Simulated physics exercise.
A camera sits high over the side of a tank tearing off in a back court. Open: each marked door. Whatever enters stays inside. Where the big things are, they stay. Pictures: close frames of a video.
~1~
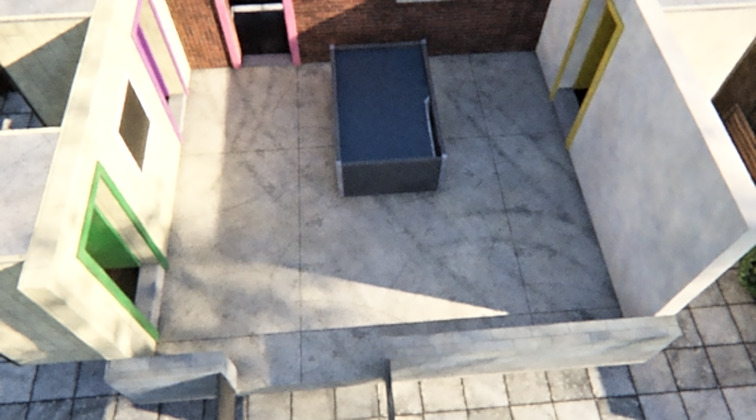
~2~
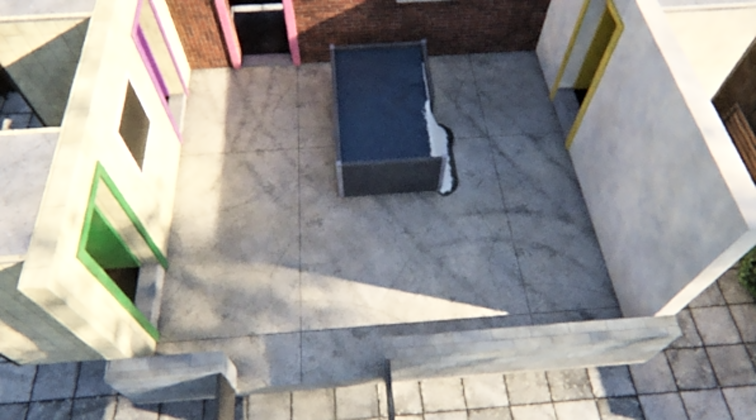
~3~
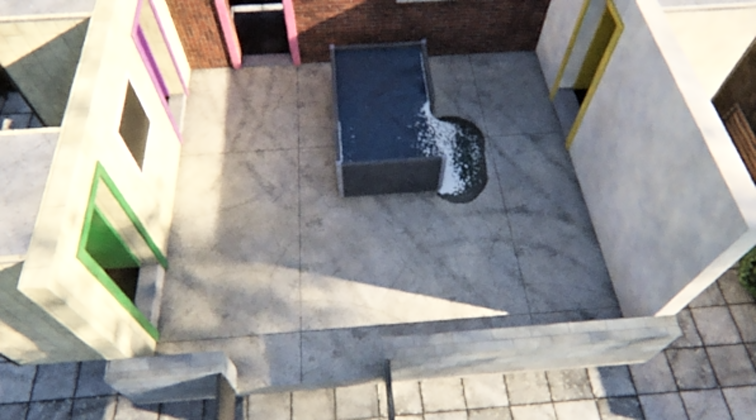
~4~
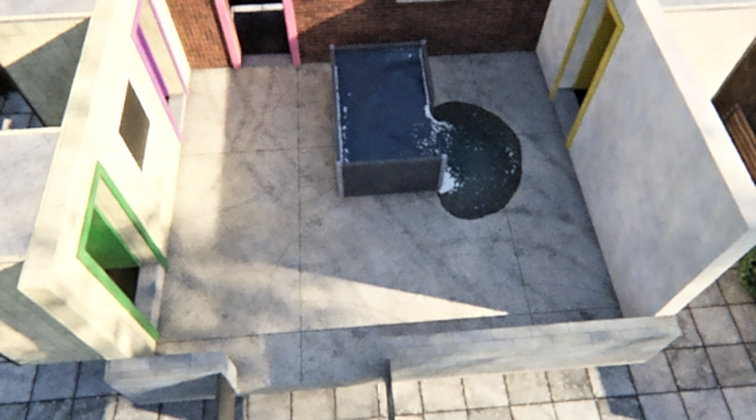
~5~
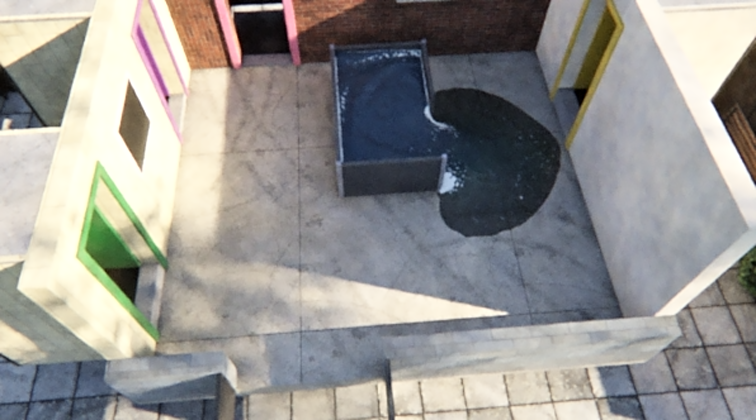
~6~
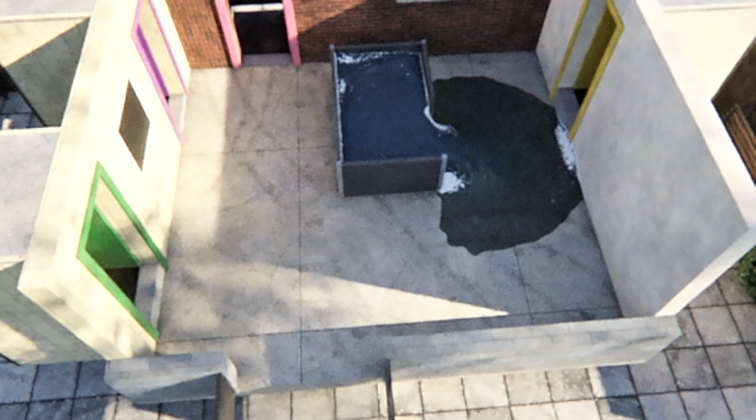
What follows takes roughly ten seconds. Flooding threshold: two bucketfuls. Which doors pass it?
The green door does not pass it; the purple door does not pass it; the pink door does not pass it; the yellow door does not pass it.
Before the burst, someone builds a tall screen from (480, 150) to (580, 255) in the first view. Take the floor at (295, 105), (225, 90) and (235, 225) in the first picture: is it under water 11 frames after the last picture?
Taking the points in the order given, they are high and dry, high and dry and high and dry.
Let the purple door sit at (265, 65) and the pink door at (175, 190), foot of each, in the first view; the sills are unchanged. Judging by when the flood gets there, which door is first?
I say the yellow-painted one.
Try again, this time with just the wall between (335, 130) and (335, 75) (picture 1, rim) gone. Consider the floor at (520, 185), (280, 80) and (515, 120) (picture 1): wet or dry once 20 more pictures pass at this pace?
So: Spared, then wetted, then spared.
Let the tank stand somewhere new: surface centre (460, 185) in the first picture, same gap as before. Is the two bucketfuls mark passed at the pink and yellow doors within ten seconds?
Well, the pink door gets past it, while the yellow door doesn't reach it.
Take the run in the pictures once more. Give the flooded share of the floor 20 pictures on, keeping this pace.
It works out to about 50 in a hundred.
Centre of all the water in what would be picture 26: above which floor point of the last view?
Centre: Close to (463, 166).
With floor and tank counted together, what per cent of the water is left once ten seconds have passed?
96 % or so.
A moment on, water covers 25 % of the floor; the green door not reached, the purple door not reached, the pink door not reached, the yellow door under two buckets in.
Next, water covers 30 % of the floor; the green door not reached, the purple door not reached, the pink door not reached, the yellow door under two buckets in.
Then, water covers 50 % of the floor; the green door not reached, the purple door not reached, the pink door not reached, the yellow door under two buckets in.
Later, water covers 90 % of the floor; the green door wet at the sill, nothing in, the purple door wet at the sill, nothing in, the pink door under two buckets in, the yellow door under two buckets in.
In the end, water covers 100 % of the floor; the green door wet at the sill, nothing in, the purple door wet at the sill, nothing in, the pink door under two buckets in, the yellow door under two buckets in.
